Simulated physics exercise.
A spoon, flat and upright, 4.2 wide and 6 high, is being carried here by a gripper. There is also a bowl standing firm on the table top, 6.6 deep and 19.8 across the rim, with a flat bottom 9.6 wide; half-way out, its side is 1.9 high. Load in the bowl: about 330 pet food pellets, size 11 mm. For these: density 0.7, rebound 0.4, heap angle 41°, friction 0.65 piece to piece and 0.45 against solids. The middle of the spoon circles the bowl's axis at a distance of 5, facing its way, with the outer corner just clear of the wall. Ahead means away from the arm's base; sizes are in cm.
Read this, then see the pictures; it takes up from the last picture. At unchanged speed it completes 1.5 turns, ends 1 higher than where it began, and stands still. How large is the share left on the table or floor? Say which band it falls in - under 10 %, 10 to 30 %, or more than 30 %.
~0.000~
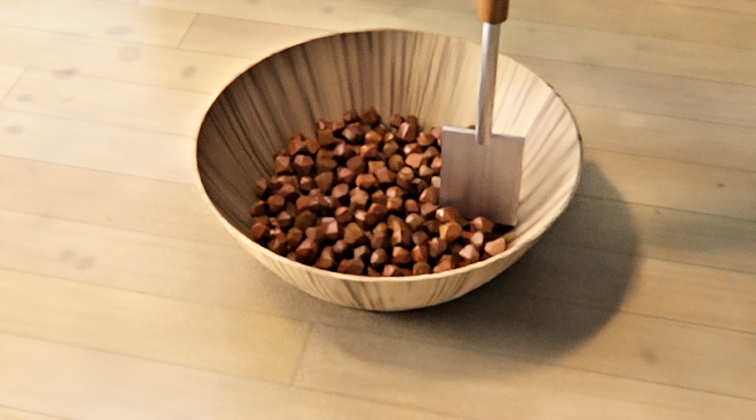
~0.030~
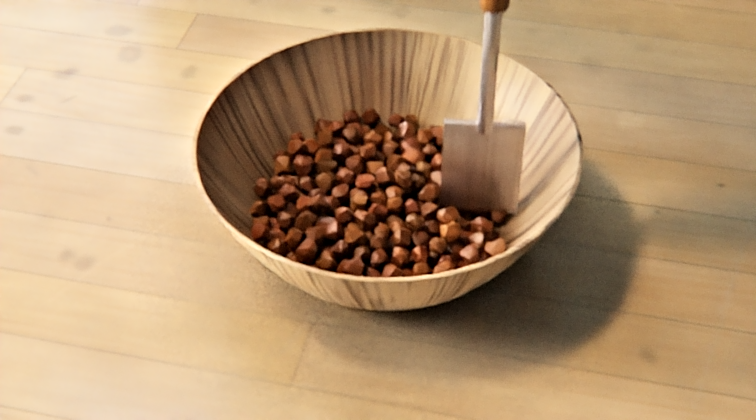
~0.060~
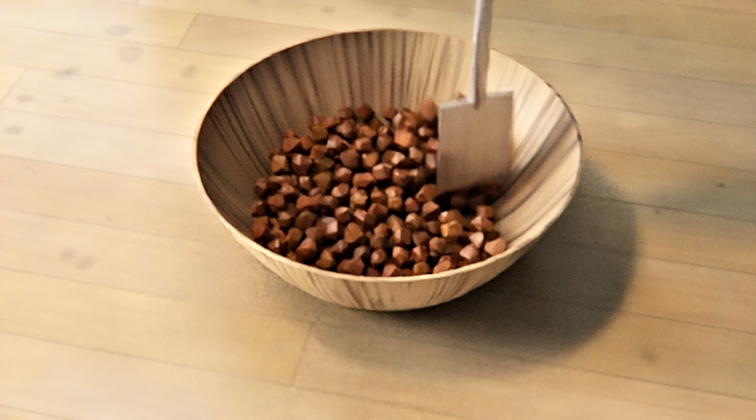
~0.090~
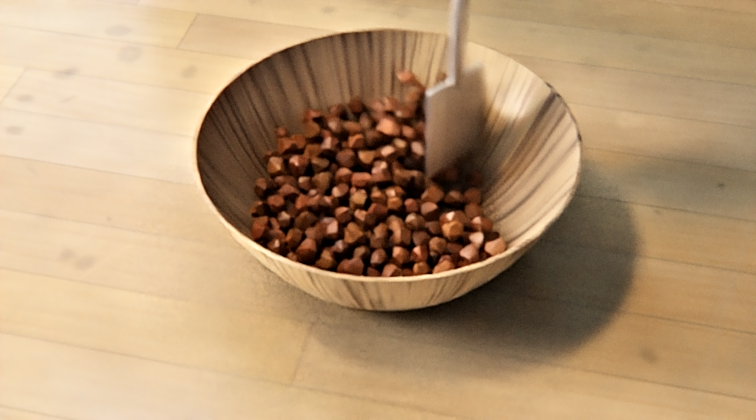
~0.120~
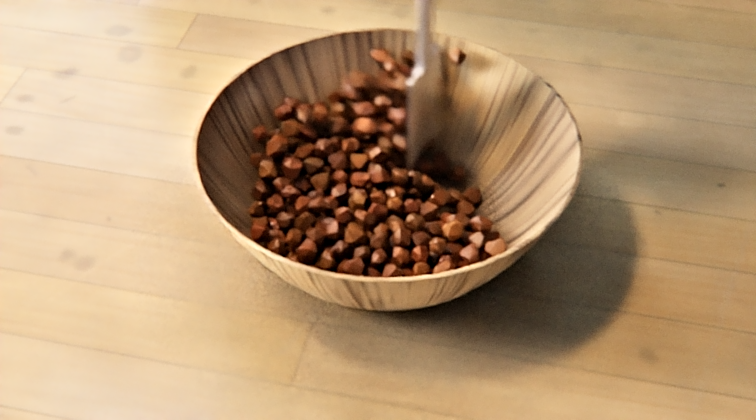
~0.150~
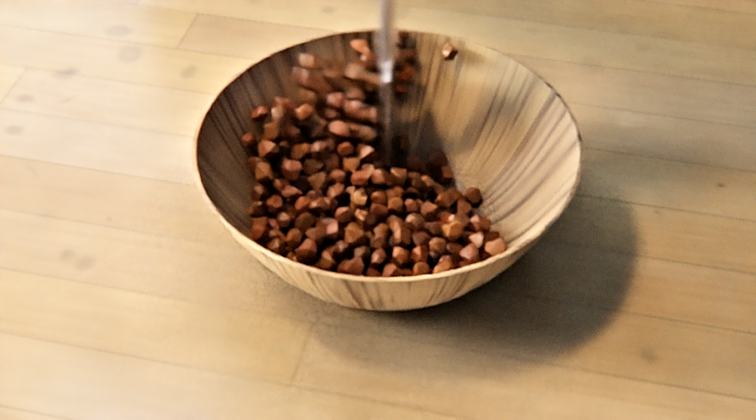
It falls between 10 and 30 %.
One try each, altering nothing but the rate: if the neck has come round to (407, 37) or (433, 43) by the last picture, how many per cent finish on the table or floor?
First try: About 10 %; second try: About 5 %.
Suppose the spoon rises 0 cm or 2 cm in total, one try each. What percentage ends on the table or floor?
Near 25 in a hundred, then near 10 in a hundred.
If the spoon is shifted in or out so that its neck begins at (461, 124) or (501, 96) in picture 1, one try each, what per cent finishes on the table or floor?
Close to 5 and 5 in a hundred.
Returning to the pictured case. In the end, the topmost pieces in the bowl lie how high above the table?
Measured height: Some 7.0 cm.
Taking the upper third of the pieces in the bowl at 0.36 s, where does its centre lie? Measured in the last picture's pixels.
Upper-third centre: Approx. (401, 254) px.
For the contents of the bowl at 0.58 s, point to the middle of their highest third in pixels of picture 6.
In the final view it lies at about (414, 107).
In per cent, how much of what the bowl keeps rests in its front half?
I'd put it near 60 per cent.
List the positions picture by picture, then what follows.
The first frame shows spoon neck at (486, 110), 0° round; upper third of the load around (369, 196), from x 260 to 500, top at y 115; 329 in the bowl.
The second frame shows spoon neck at (487, 99), 9° round; upper third of the load around (371, 190), from x 260 to 500, top at y 115.
The third frame shows spoon neck at (479, 75), 32° round; upper third of the load around (378, 168), from x 260 to 500, top at y 100.
The fourth frame shows spoon neck at (457, 54), 55° round; upper third of the load around (378, 148), from x 260 to 495, top at y 80.
The fifth frame shows spoon neck at (425, 40), 79° round; upper third of the load around (358, 134), from x 260 to 495, top at y 55.
The sixth frame shows spoon neck at (387, 35), 103° round; upper third of the load around (337, 131), from x 250 to 495, top at y 35; 329 in the bowl.
After 0.36 s, 271° round, highest piece 9 above the table; 309 in the bowl, 5 on the table or floor, 15 in flight or on the tool.
After 0.58 s, 80° round, highest piece 8 above the table; 290 in the bowl, 31 on the table or floor, 8 in flight or on the tool.
After 0.88 s, 180° round, highest piece 7 above the table; 285 in the bowl, 44 on the table or floor.
After 1.58 s, 180° round, highest piece 7 above the table; 285 in the bowl, 44 on the table or floor.
At rest, 285 in the bowl, 44 on the table or floor. That is 13 % on the table or floor.
